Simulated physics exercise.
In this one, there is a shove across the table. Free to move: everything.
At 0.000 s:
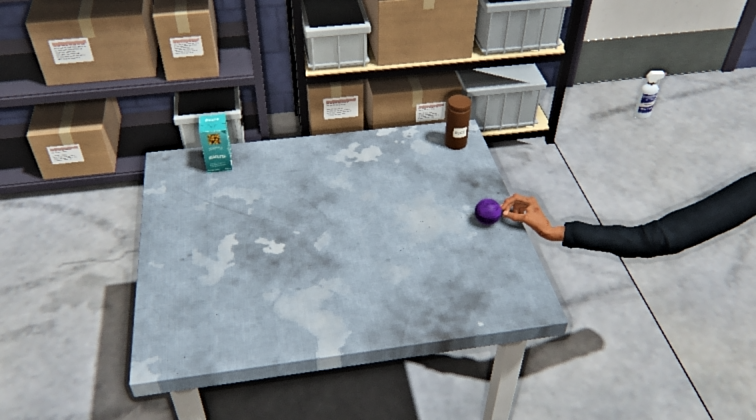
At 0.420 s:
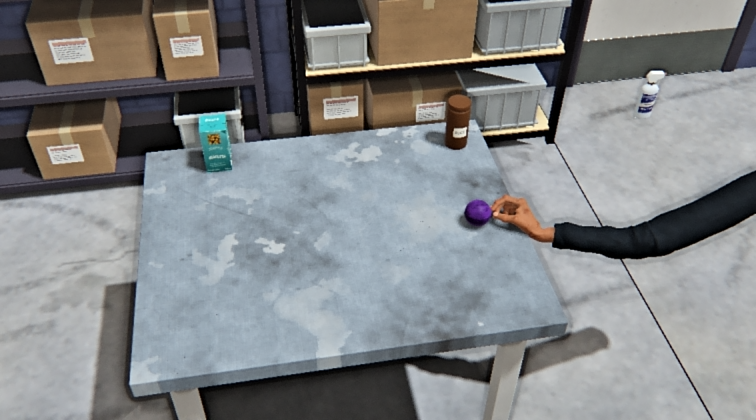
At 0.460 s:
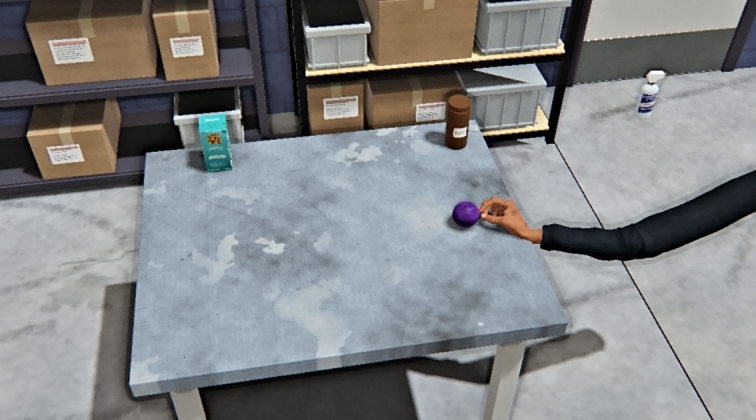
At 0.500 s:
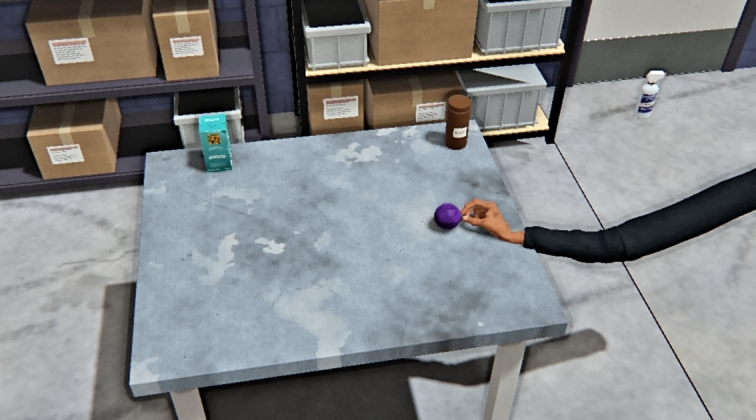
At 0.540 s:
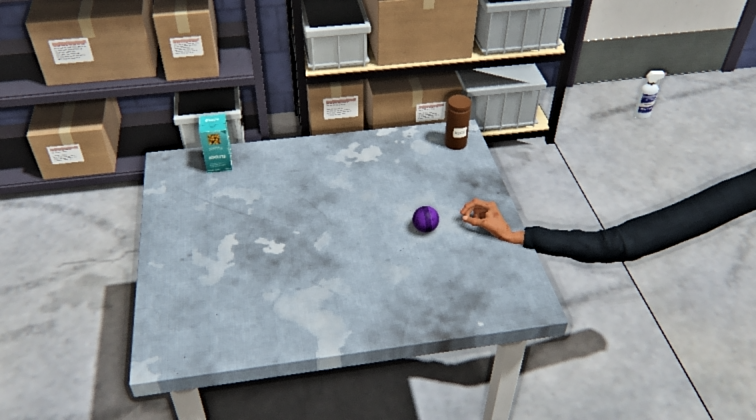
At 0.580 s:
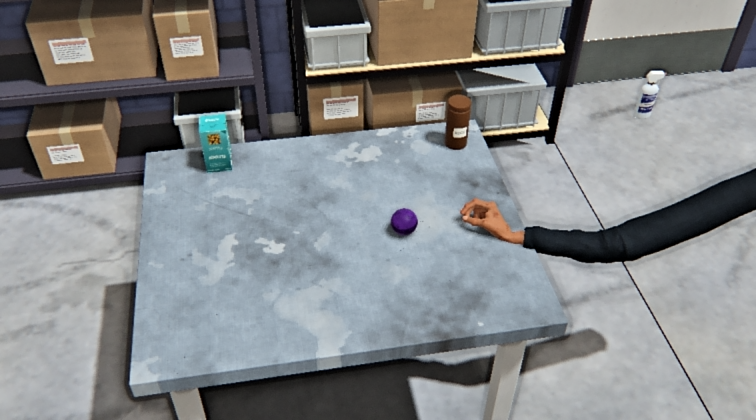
A hand in a dark sleeve reaches from the right over a mottled grey table, seen from above in a storeroom with shelves of cardboard boxes and grey bins. A teal box stands at the table's back left, a brown bottle at the back right. The hand pushes a purple ball leftward, then stays still as the ball rolls away from the fingers toward the middle.
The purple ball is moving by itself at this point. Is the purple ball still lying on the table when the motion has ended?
No, it has left the table.
After 0.78 s, purple ball rolled well along near (296, 235).
After 1.18 s, purple ball now off the table.
After 1.48 s, things are still on the move.
After 1.78 s, as before.
By the end (1.9 s), off the table, purple ball.
